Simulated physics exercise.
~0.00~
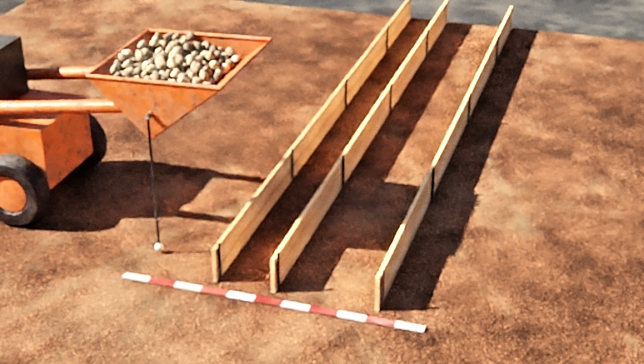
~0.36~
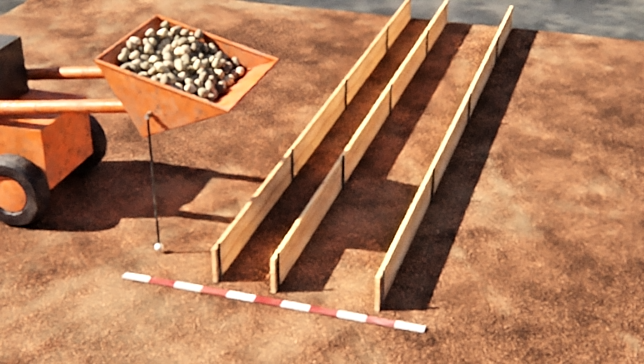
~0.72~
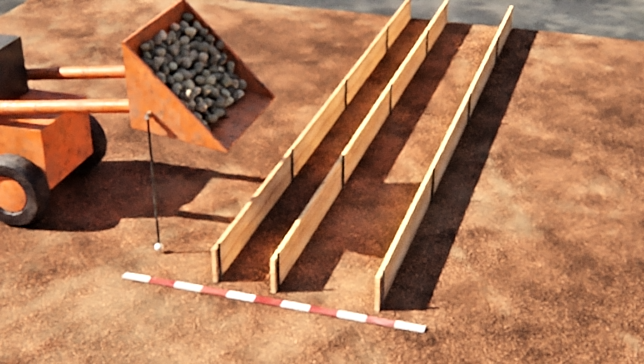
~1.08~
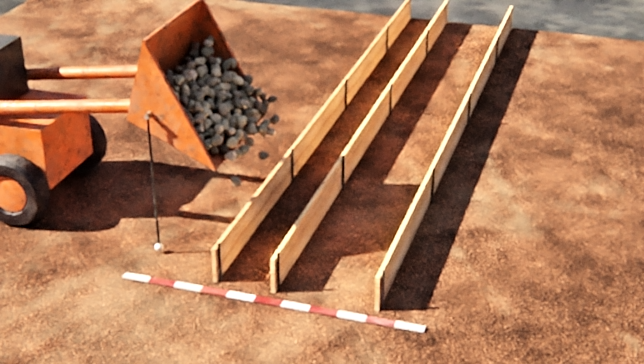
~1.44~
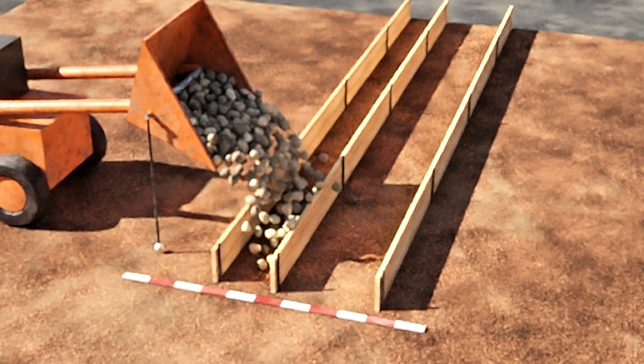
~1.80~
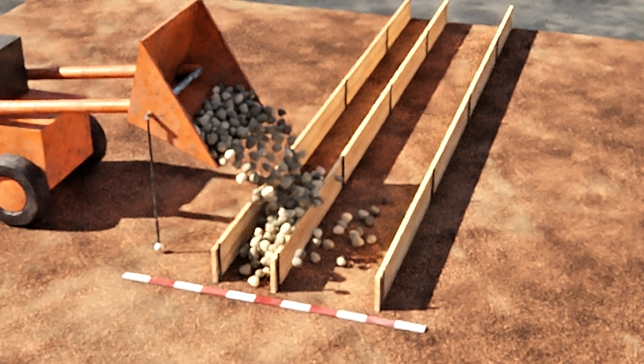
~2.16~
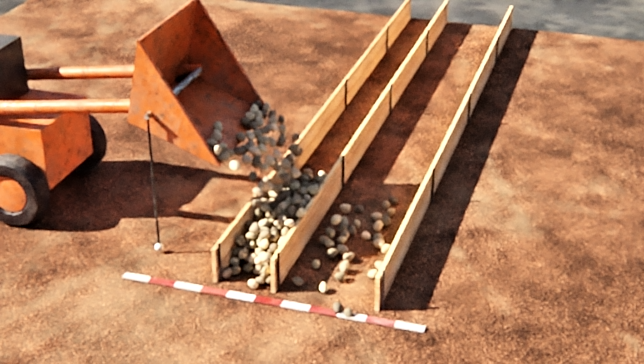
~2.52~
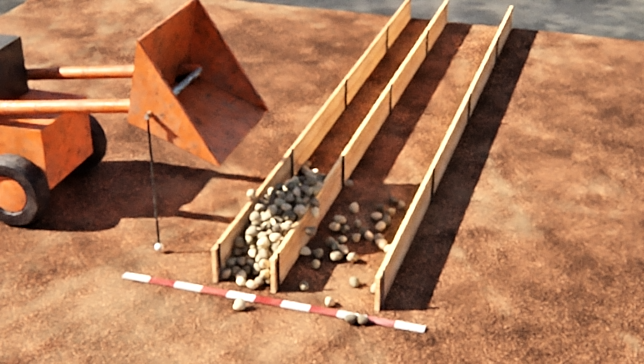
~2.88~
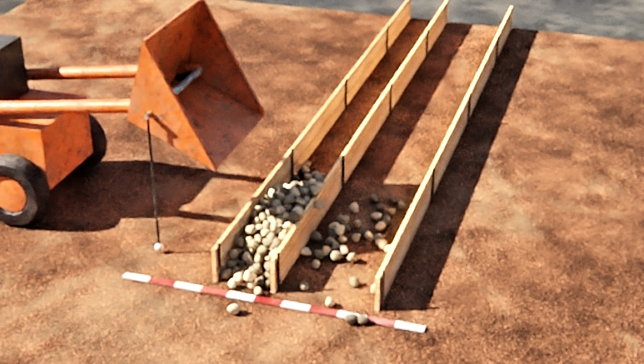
An orange loader bucket heaped with grey and tan cobbles hangs at the left over reddish-brown ground, seen from above at an angle. To its right, three long wooden boards stand on edge, forming two bays, with a red-and-white staff lying across their near ends and a white ball hanging on a rod below the bucket. The bucket tips steeply to the right, and the stones slide out into the near bay, some scattering into the far one. It jerks slightly back and forth as the last stones drop. Finally it hangs empty, with most stones piled in the near bay, fewer in the far bay and a few by the staff.
